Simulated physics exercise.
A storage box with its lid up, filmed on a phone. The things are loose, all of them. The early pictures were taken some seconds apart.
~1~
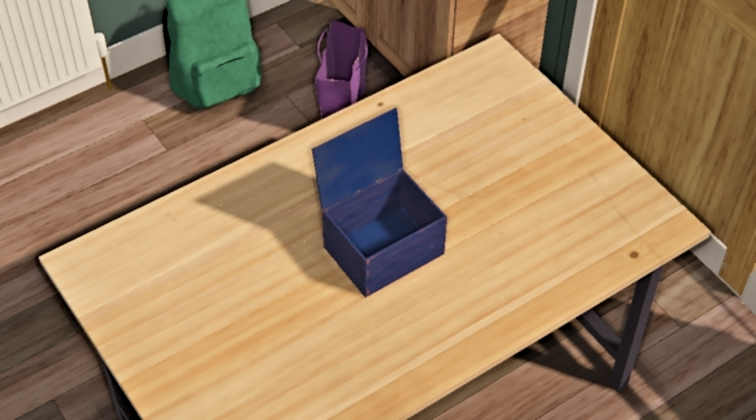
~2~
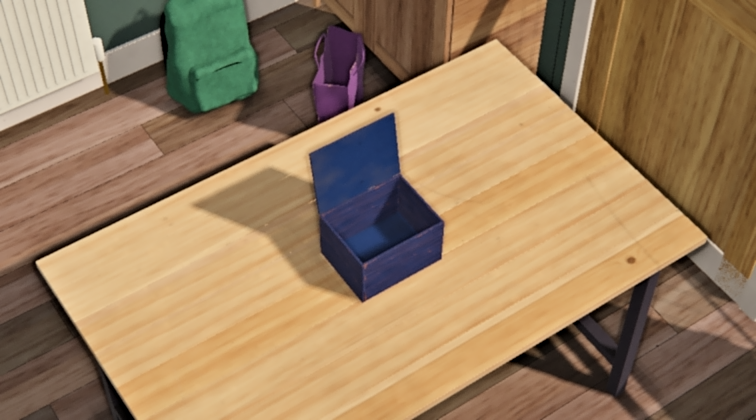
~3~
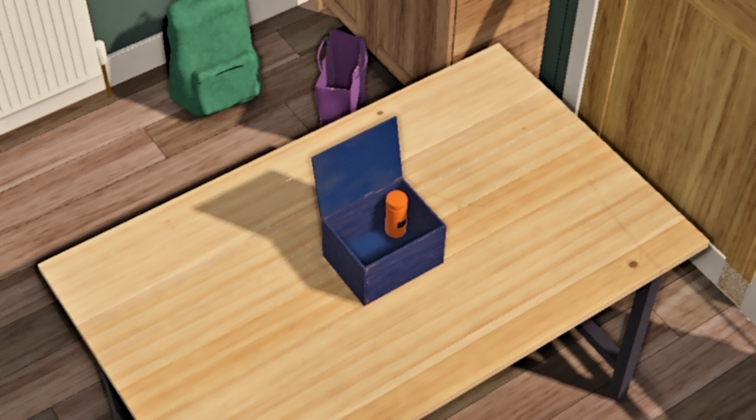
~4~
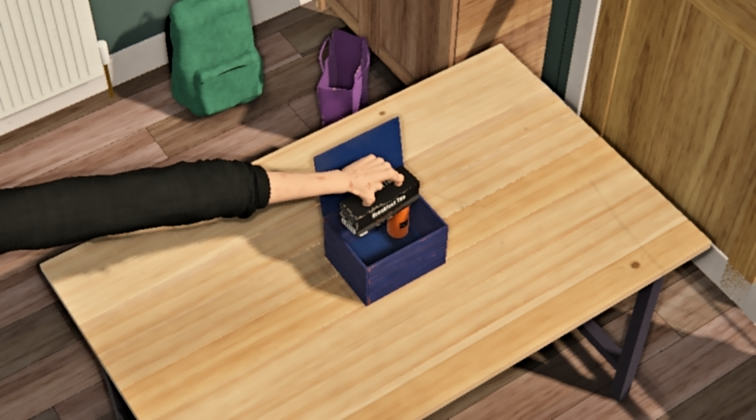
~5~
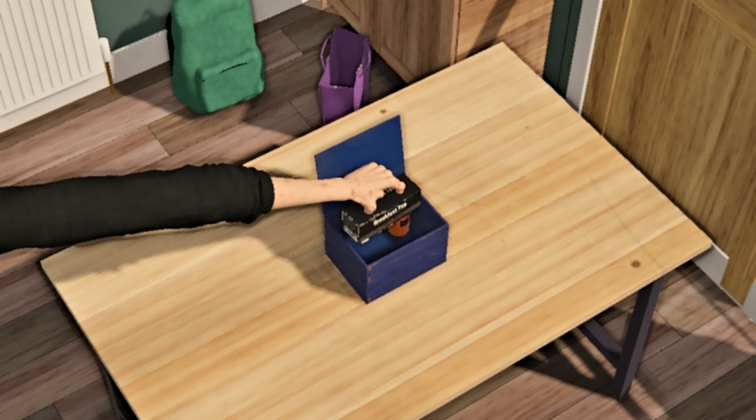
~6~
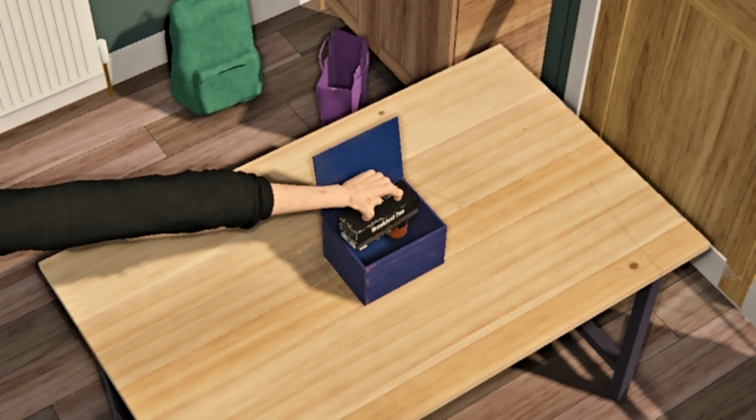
We see an open blue box, empty at first, on a wooden table, then an orange shaker standing inside it. A hand reaches in from the left and lowers a black carton slightly into the box.
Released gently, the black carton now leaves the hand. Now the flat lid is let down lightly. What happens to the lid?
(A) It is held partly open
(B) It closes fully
It closes fully (B).
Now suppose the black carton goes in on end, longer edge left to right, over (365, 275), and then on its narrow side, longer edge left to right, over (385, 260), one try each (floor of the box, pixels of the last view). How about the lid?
Try one: Lid stays raised; try two: Lid goes down.
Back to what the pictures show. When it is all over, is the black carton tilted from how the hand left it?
By the end it has leaned over.
Then, 0.40 s on from there, black carton on its side near (385, 248).
Then, 1.60 s on from there, lid 57° above the rim; black carton on its side near (385, 248).
Then, 1.90 s on from there, lid 14° above the rim; black carton on its side near (385, 248).
In the end, lid shut; toppled in the box, black carton; orange shaker unmoved. At the end, from the last picture's camera, black carton near (385, 248).
